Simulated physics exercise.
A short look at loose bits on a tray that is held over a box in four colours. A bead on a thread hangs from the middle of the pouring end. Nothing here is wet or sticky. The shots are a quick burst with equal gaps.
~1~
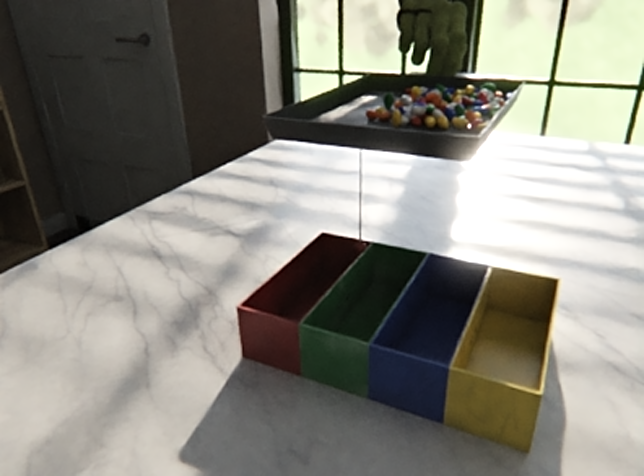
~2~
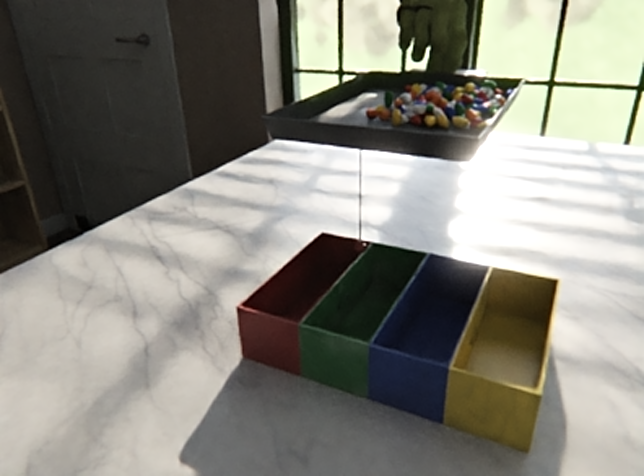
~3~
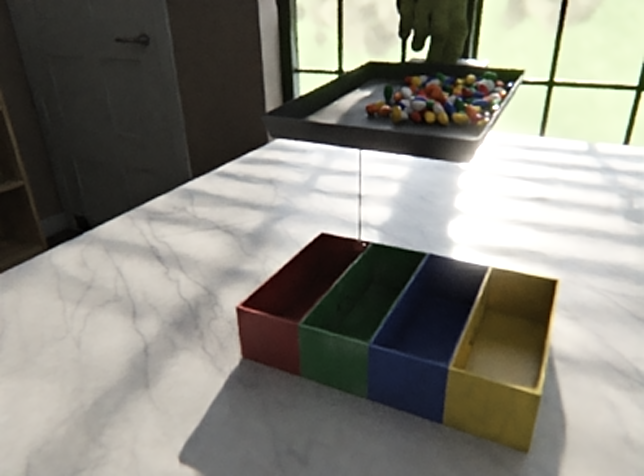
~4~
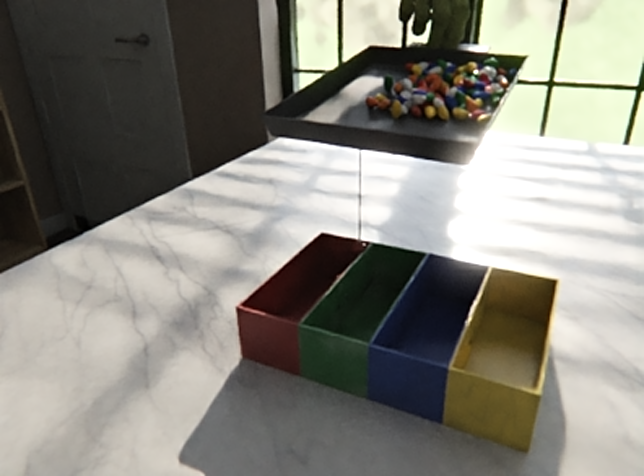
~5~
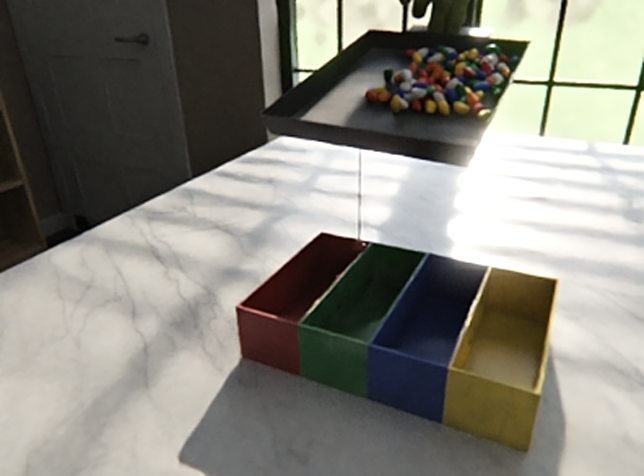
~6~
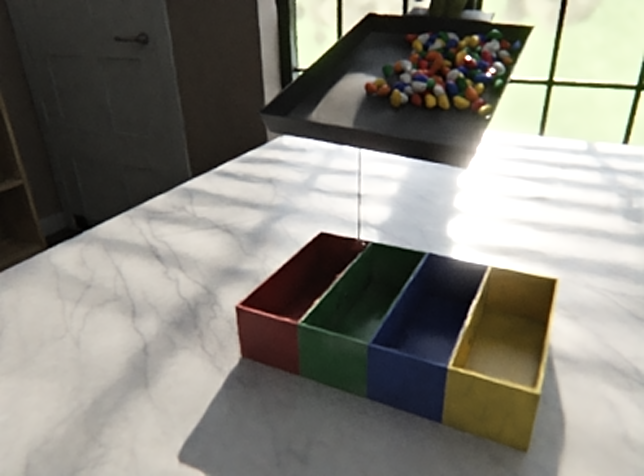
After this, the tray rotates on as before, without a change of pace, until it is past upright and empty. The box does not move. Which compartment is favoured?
It favours the blue compartment.
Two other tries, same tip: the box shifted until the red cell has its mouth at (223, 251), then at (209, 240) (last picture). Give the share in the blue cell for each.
In turn 10 and 0 in a hundred.
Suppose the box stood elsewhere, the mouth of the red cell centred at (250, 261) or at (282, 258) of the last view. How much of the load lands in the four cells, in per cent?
The first gives 90 %, the second 100 %.
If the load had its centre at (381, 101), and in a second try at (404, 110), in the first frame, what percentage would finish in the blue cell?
Roughly 50 per cent, and 40 per cent.
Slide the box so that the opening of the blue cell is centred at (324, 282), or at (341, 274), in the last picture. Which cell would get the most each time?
First the yellow cell, then the yellow one.
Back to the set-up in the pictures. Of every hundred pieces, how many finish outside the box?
It comes to 0 per cent or so.
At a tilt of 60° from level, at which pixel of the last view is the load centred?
Around (424, 111).
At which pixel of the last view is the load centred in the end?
Near (408, 352).
Just after the last frame, tray tipped steeply; almost all on the tray; just a few falling or outside the box.
A moment on, tray tipped right over; the larger part on the tray; about a tenth in the blue cell; just a few in the green cell; just a few in the red cell; just a few falling or outside the box.
Further on, tray tipped past a quarter turn; roughly half in the blue cell; roughly a quarter in the green cell; about a tenth in the red cell; about a tenth in the yellow cell.
When it is over, tray tipped past a quarter turn; roughly half in the blue cell; roughly a quarter in the green cell; about a tenth in the red cell; about a tenth in the yellow cell.
